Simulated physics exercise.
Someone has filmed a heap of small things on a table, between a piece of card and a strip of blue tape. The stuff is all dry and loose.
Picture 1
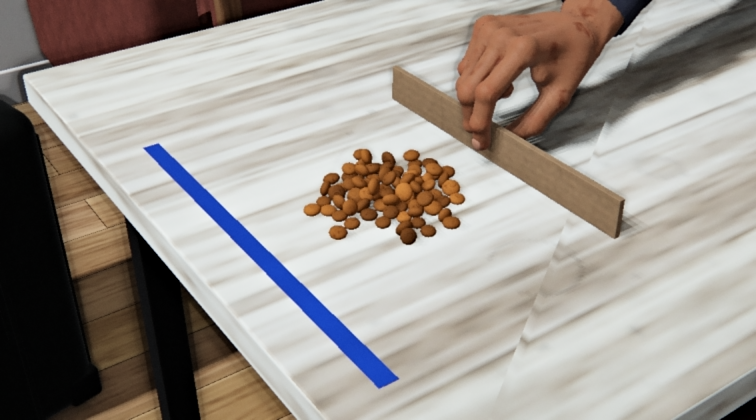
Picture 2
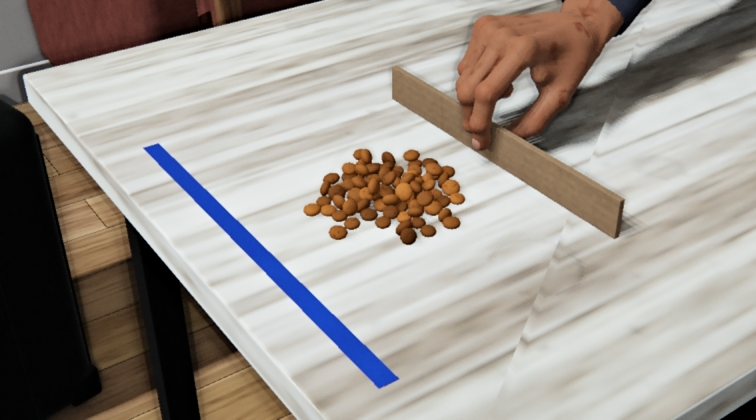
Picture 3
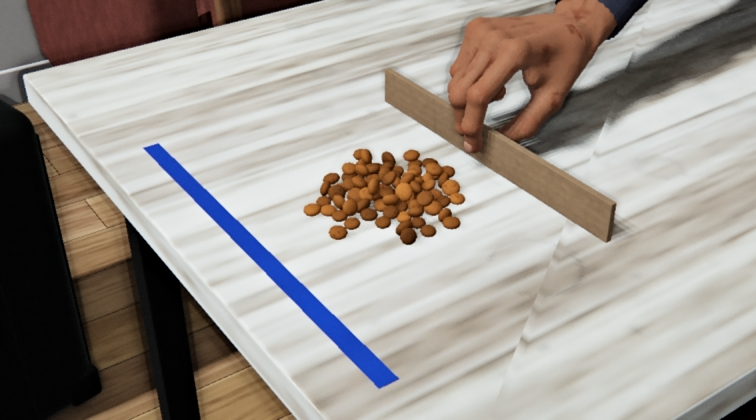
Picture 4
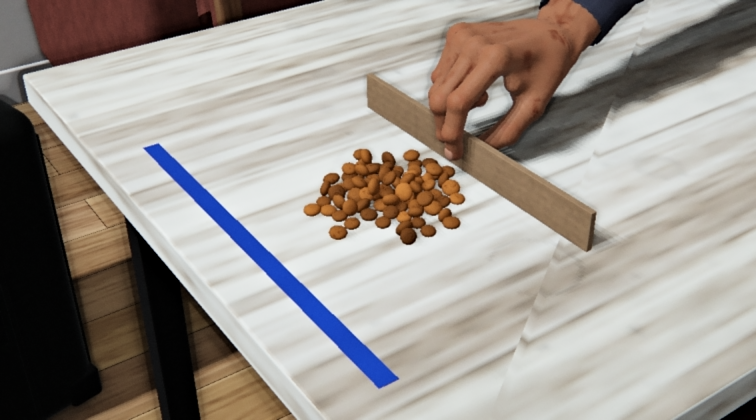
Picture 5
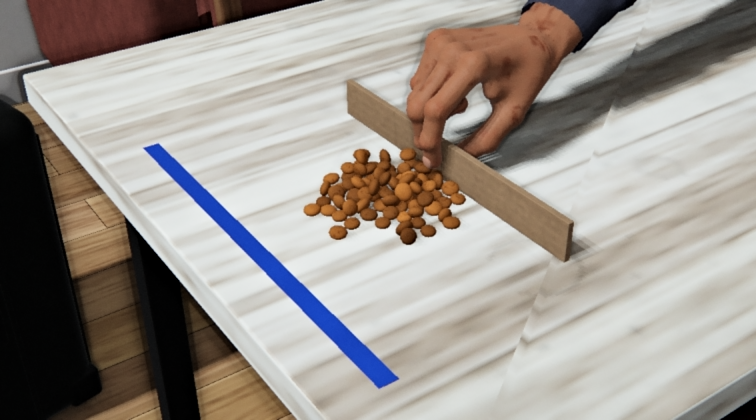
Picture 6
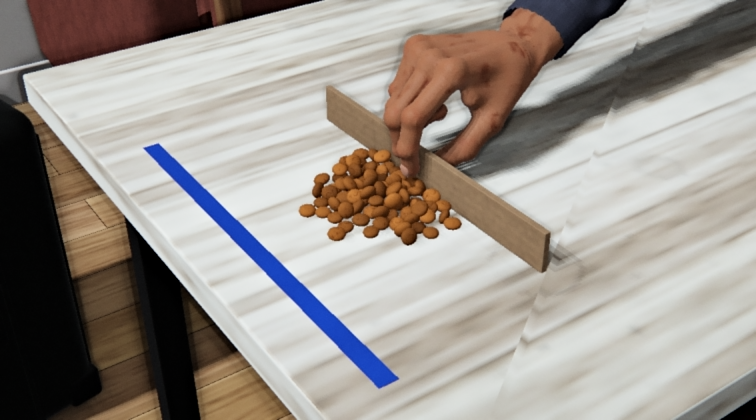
In this clip, a hand holds a thin brown strip upright on a pale streaked table, at rest at first, then slides it left into a heap of small brown pieces, bunching them slightly toward a strip of blue tape.
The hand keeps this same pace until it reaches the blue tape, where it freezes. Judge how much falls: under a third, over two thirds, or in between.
The spill I expect is in the central third.
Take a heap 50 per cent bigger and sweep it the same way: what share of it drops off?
Some 50 per cent of the pieces.
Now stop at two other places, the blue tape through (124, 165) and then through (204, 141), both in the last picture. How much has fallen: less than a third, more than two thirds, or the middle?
First try: Beyond two thirds; second try: Under a third.
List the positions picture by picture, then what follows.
In the first frame, piece of card near (601, 206), at rest; blue tape near (160, 155), about two fingers from the edge; edge at (196, 272); the heap near (392, 195), bits of cat kibble.
In the second frame, piece of card near (601, 206), at rest.
In the third frame, piece of card near (593, 210); the heap near (392, 195).
In the fourth frame, piece of card near (573, 218).
In the fifth frame, piece of card near (551, 228); the heap near (390, 195), a little pushed along.
In the sixth frame, piece of card near (528, 238); blue tape near (160, 155); edge at (196, 272); the heap near (381, 190), near two thirds pushed along.
Shortly afterwards, piece of card still moving, near (332, 182); heap all on the table, its front near (231, 242).
Next, piece of card stopped at the blue tape; heap near a third over the edge.
Some moments later, piece of card stopped at the blue tape; heap near half over the edge.
In the end, piece of card stopped at the blue tape; heap near half over the edge.
